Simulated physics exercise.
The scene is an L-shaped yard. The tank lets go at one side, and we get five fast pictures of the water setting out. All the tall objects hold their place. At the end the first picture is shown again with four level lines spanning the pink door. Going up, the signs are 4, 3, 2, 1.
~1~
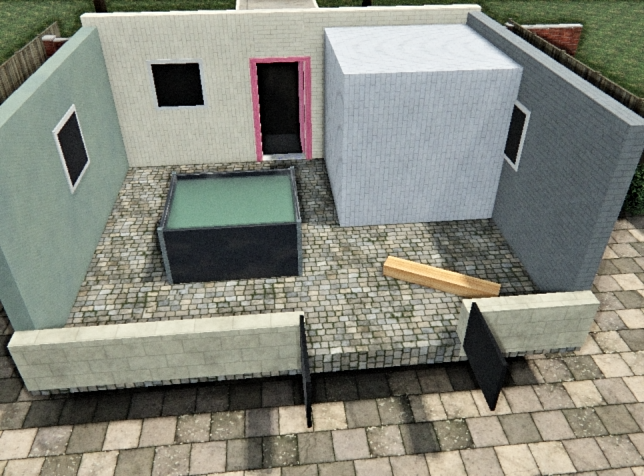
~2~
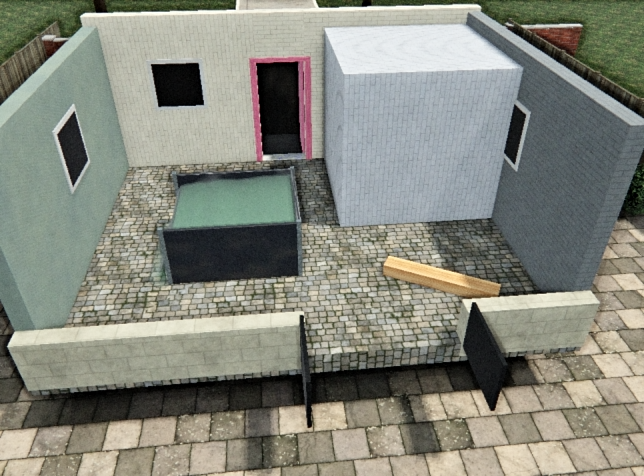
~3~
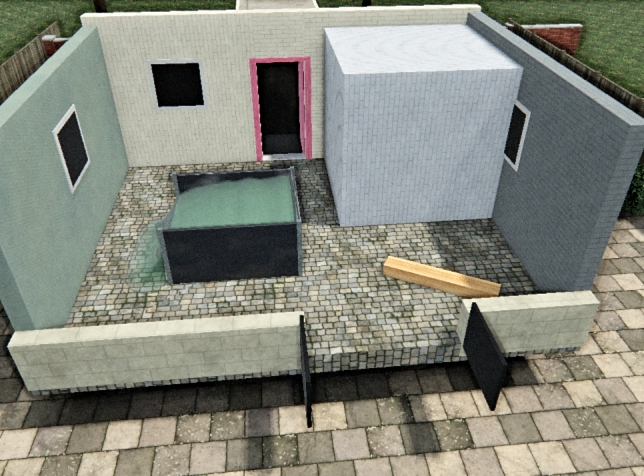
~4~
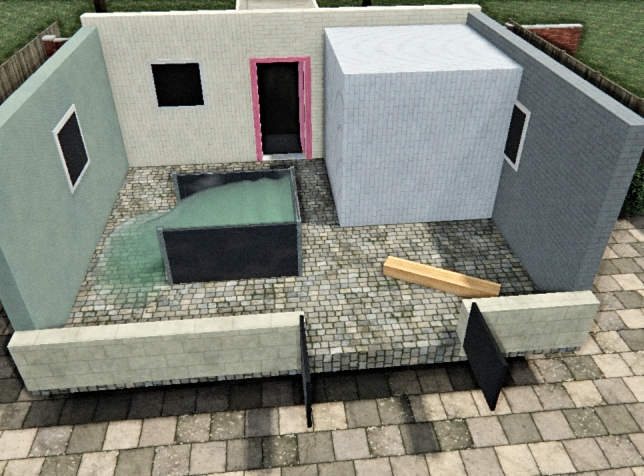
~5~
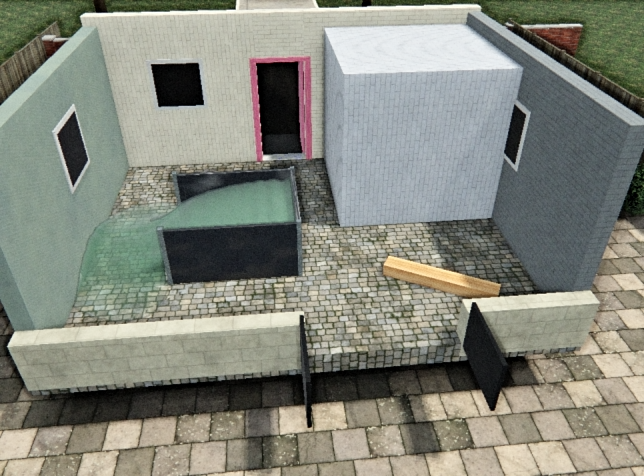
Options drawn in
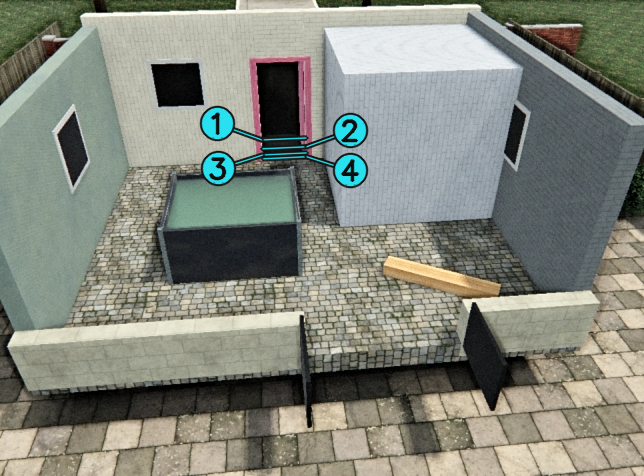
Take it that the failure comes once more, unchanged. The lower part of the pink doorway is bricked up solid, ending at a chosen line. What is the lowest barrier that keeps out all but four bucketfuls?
Choose 3.
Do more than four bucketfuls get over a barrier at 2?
No, not at all.
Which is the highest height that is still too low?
That would be 4.
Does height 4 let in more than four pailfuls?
Yes, that goes wrong.
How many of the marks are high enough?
Three of them.
On the marked copy, 1 at (284, 138); 2 at (284, 147); 3 at (284, 153); 4 at (284, 157); from the bottom up 4, 3, 2, 1.
With 1, nothing gets over.
With 2, nothing gets over.
With 3, a splash gets over, under a bucket.
With 4, about 9 bucketfuls get in.
